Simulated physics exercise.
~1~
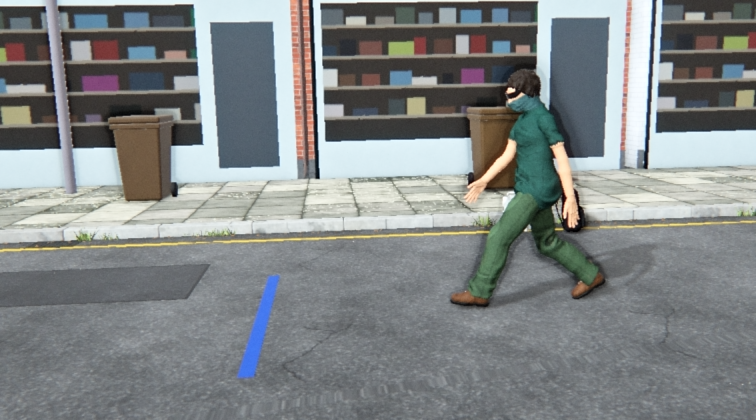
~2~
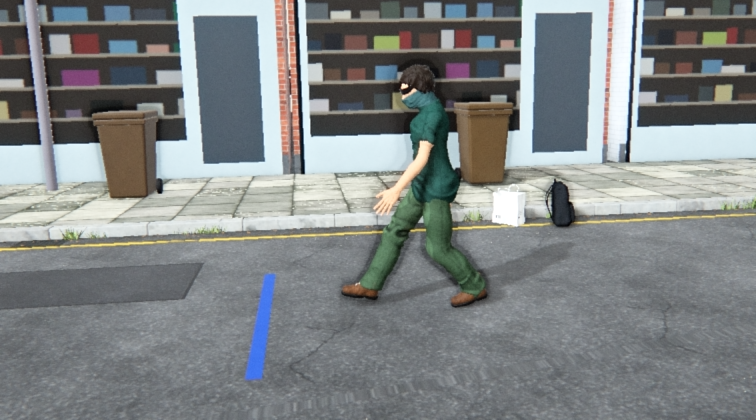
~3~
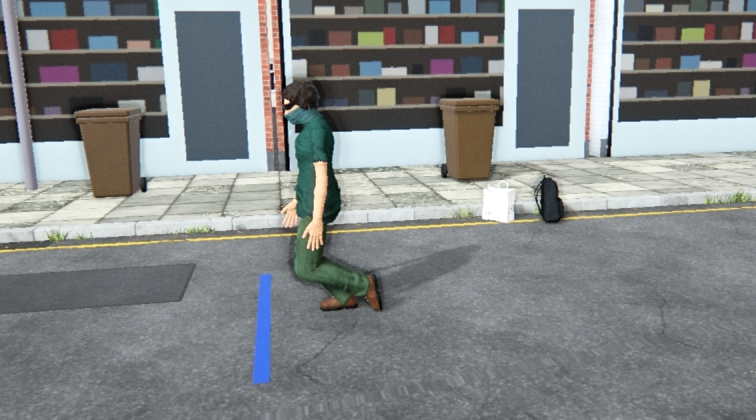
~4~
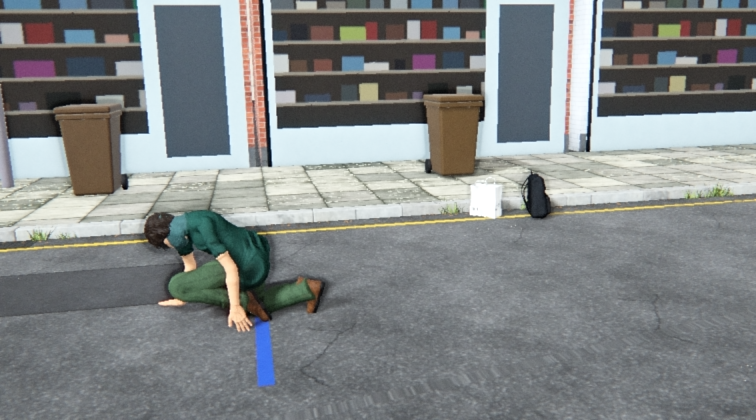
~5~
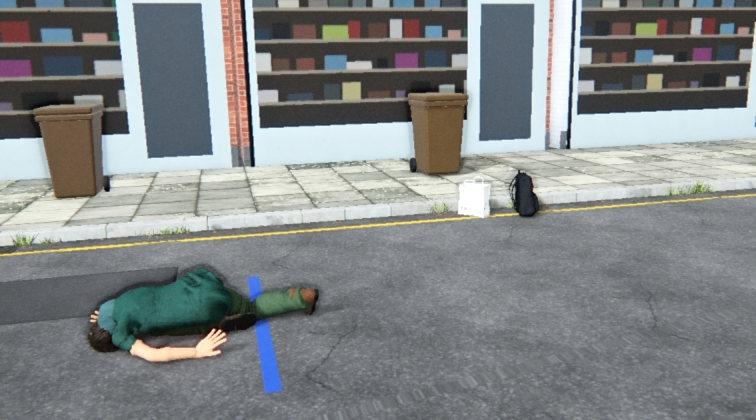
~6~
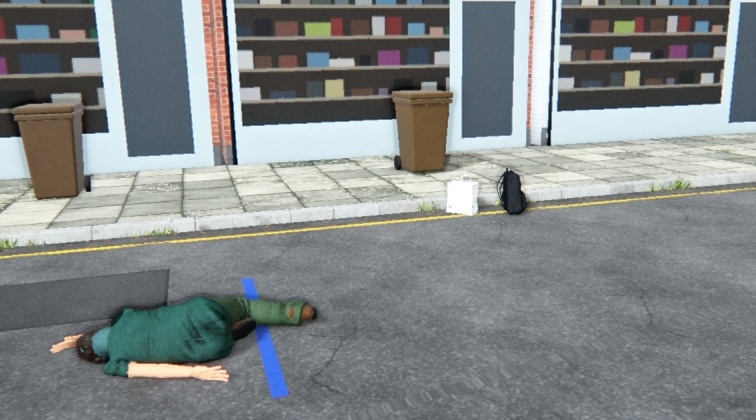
A masked person in green walks left, crumples, and falls forward across a blue strip, lying still.
